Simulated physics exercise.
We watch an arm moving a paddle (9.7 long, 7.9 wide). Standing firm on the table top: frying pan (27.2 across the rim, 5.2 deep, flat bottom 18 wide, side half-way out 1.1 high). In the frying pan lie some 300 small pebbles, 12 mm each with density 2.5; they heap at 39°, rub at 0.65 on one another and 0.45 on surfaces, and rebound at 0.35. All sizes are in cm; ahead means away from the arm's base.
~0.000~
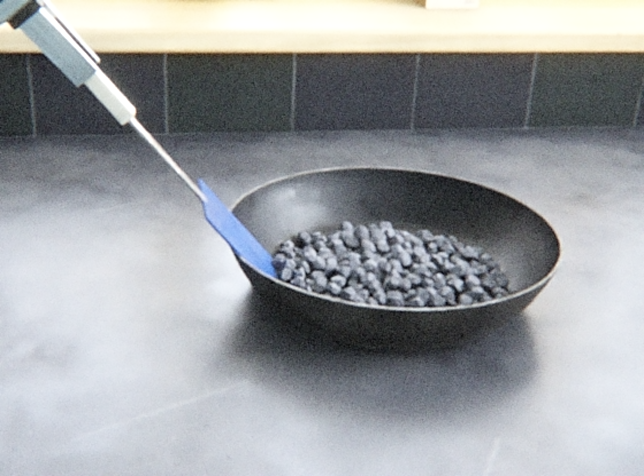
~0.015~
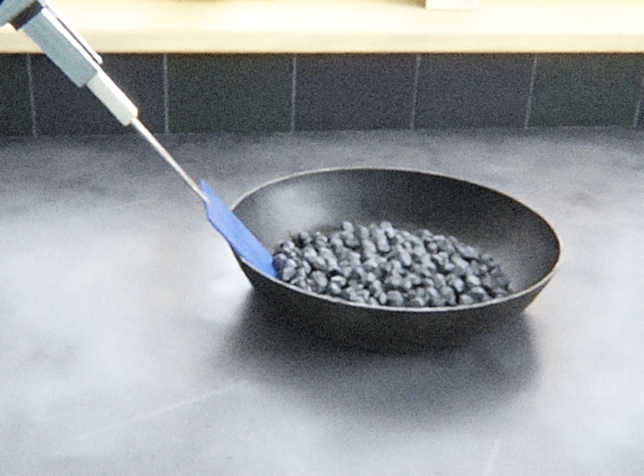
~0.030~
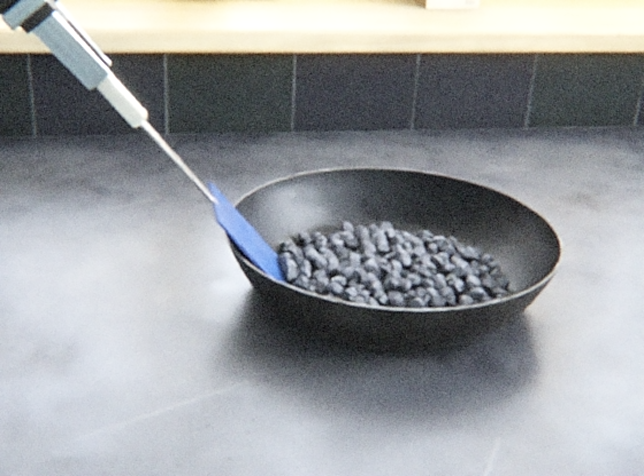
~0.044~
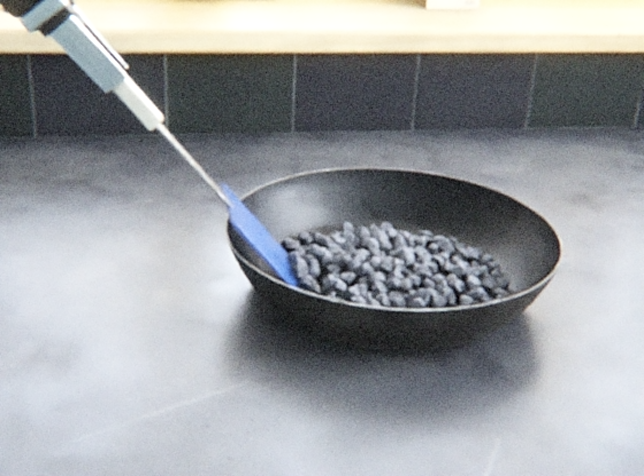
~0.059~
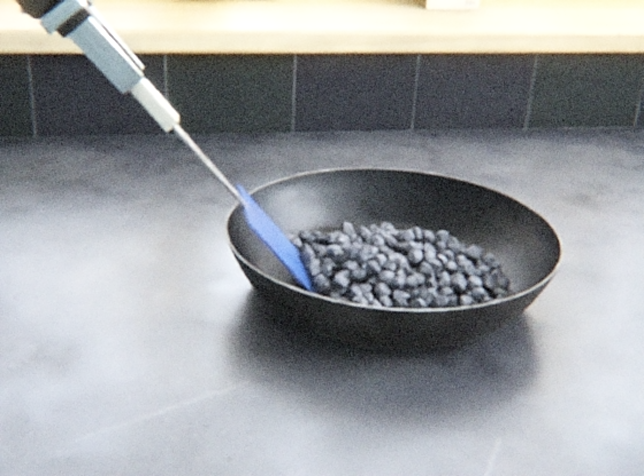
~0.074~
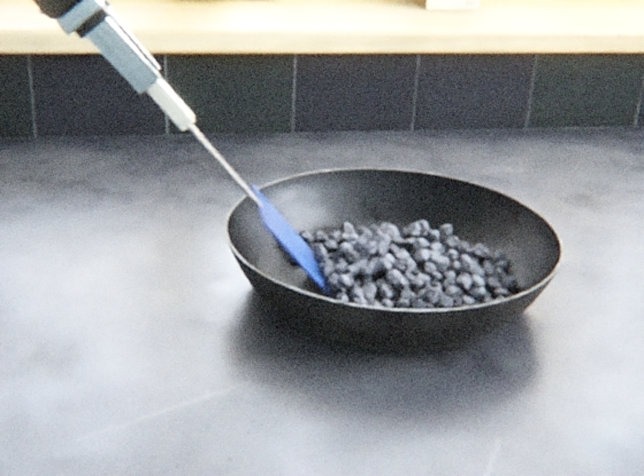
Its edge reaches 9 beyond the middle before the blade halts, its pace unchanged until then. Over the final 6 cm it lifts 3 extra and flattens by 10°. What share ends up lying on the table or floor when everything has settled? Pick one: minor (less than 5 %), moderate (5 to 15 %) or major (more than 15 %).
Moderate.
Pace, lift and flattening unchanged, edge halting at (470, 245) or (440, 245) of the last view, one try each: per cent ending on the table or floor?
0 % and 0 %.
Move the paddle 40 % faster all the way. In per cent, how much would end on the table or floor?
Estimated share: Some 20 %.
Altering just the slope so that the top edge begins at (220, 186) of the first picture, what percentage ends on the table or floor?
Around 10 percent ends up on the table or floor.
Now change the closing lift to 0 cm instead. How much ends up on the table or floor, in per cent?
I'd reckon around 5 per cent.
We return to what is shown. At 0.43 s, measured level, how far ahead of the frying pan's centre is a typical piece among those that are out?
It's close to 16 cm ahead of the centre.
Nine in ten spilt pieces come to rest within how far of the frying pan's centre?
That works out to near 25 cm.
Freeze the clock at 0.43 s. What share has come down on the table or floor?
Fraction noted: Close to 6 per cent.
After 0.14 s, sloping 51°, highest piece 5 above the table; 300 in the frying pan.
After 0.20 s, sloping 48°, highest piece 5 above the table; 300 in the frying pan.
After 0.43 s, sloping 41°, highest piece 7 above the table; 276 in the frying pan, 19 on the table or floor, 5 on the blade or in flight.
After 1.48 s, sloping 41°, highest piece 6 above the table; 276 in the frying pan, 24 on the table or floor.
At rest, 276 in the frying pan, 24 on the table or floor. That is 8 % on the table or floor.
